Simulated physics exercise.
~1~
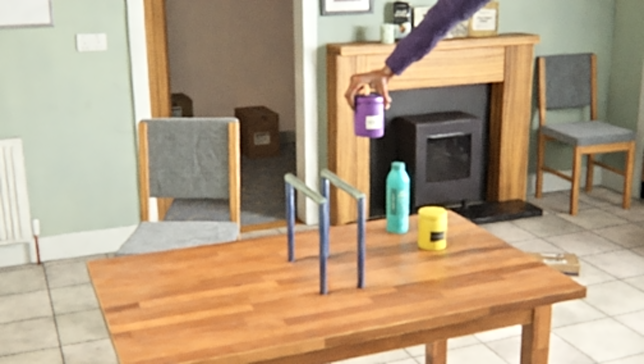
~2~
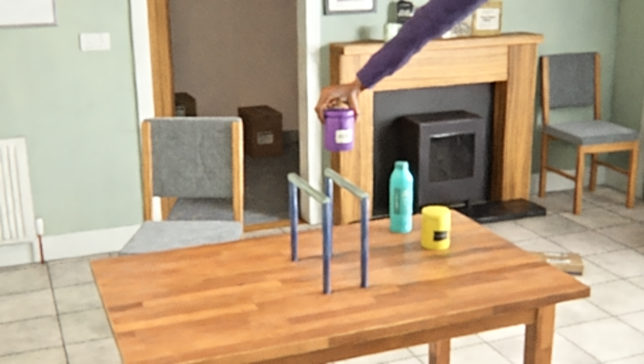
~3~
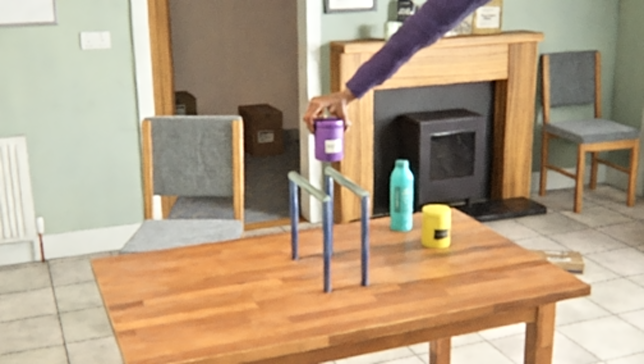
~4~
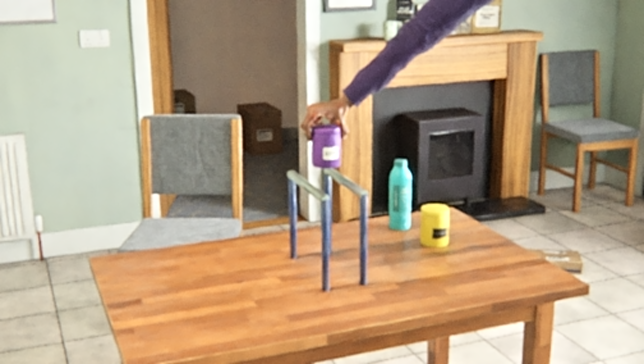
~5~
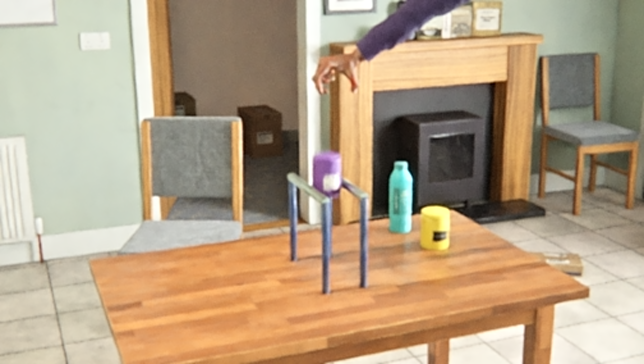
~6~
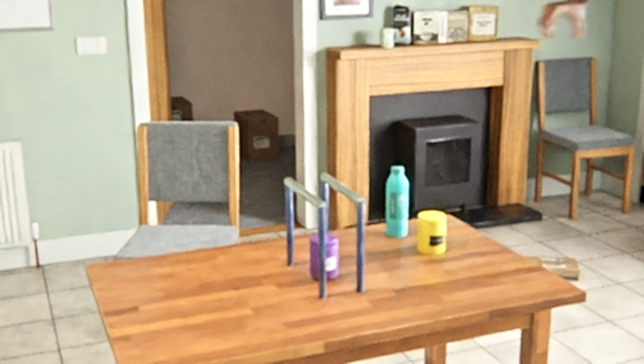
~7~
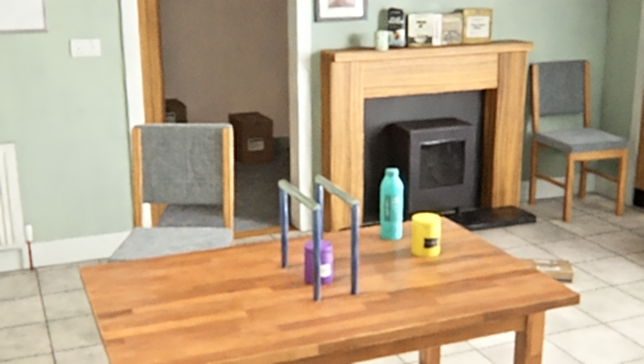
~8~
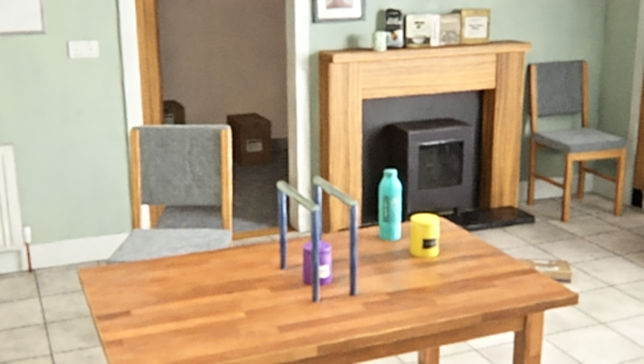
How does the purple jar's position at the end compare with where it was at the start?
At the start the purple jar is held up in a hand above the table, near the fireplace. By the end it stands on the tabletop, lower and further left, beneath the gap between the two rails.
Purple jar carried left by a hand, released above two raised rails, dropping through the gap and standing upright on the wooden table.
